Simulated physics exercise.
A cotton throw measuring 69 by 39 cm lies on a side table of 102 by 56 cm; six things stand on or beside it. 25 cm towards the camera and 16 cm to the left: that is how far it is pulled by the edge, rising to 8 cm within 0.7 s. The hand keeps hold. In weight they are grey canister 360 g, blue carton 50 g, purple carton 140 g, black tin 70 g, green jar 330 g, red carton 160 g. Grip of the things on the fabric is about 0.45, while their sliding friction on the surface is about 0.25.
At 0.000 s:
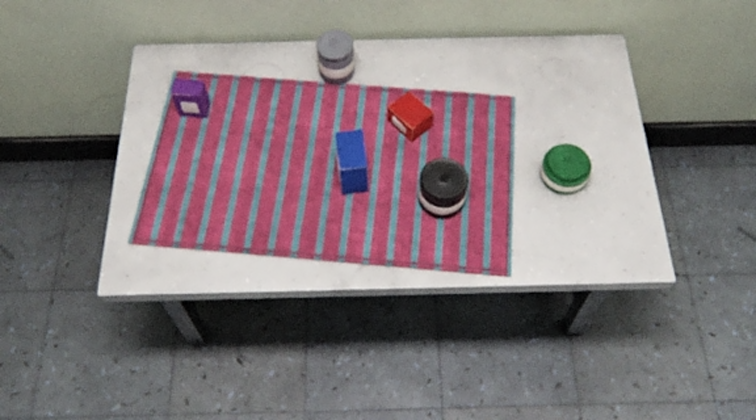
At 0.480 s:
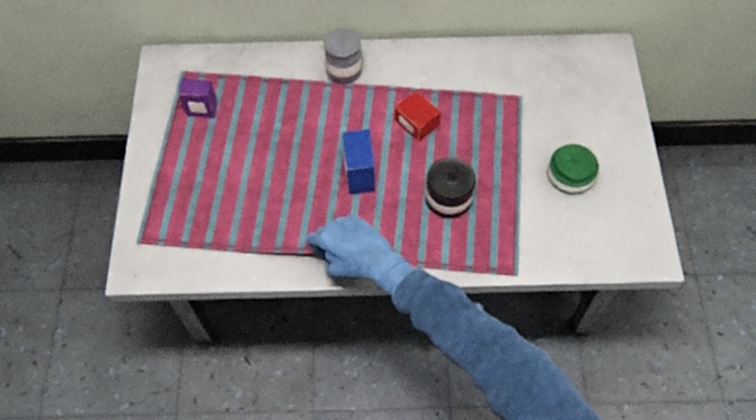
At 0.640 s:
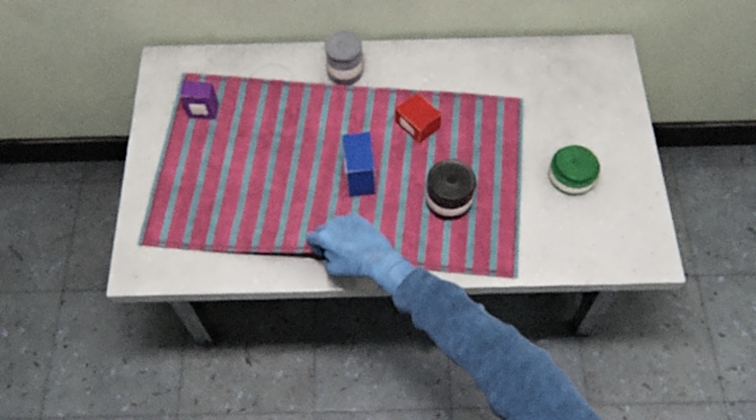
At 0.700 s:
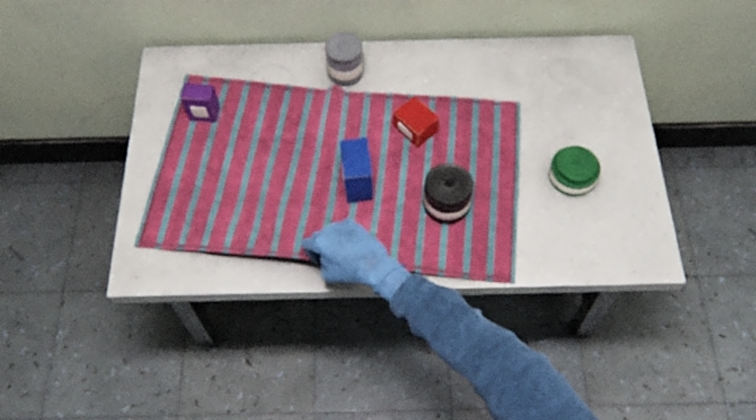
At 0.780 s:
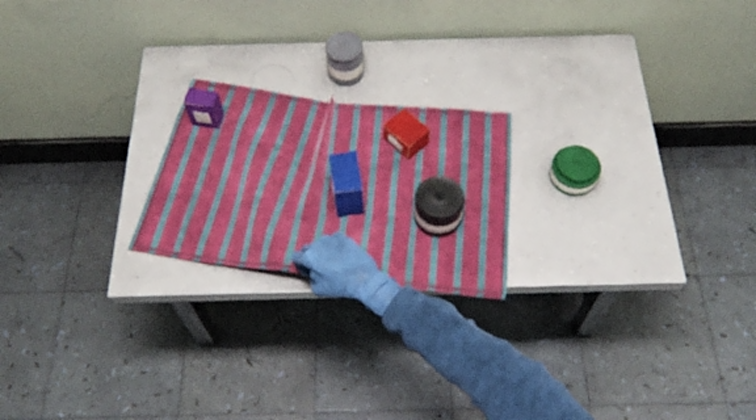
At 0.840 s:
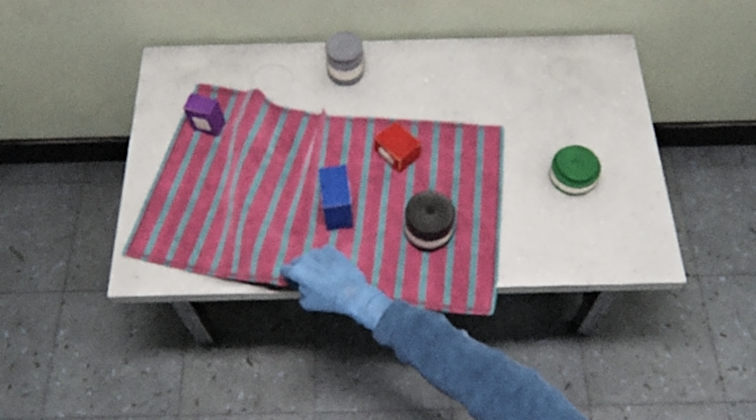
On a white table against a pale wall, a blue-gloved hand grips the front edge of a striped cloth and pulls it toward the front and slightly left, wrinkling it as the blue, red and purple cartons and black tin shift along.
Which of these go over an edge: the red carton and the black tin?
The red carton is off; the black tin is off.
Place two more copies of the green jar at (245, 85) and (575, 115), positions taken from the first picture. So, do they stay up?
Going through them in turn, one survives up there and then one survives up there.
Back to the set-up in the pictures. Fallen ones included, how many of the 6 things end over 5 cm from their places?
I make it 4.
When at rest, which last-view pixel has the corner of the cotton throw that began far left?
That corner ends up near pixel (202, 178) in the last view.
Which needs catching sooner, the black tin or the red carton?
The black one goes first.
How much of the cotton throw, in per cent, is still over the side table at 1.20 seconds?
I'd say close to 50 per cent of it.
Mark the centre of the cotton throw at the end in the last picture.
Midpoint, last view: Approx. (228, 324).
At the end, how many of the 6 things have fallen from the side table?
I count 3.
After 1.0 s, 80 % of the cotton throw is still over the top; black tin 16 cm off its start, red carton 16 cm off its start, blue carton 17 cm off its start.
After 1.1 s, 65 % of the cotton throw is still over the top; black tin 26 cm off its start, red carton 24 cm off its start, blue carton 25 cm off its start.
After 1.2 s, 50 % of the cotton throw is still over the top; black tin over the edge, red carton 33 cm off its start at (336, 248), blue carton 32 cm off its start at (264, 303).
After 1.3 s, 35 % of the cotton throw is still over the top; black tin over the edge, red carton 41 cm off its start, blue carton on its side, 38 cm off its start.
After 2.9 s, 25 % of the cotton throw is still over the top; red carton over the edge, black tin over the edge, blue carton over the edge, purple carton 26 cm off its start at (191, 210).
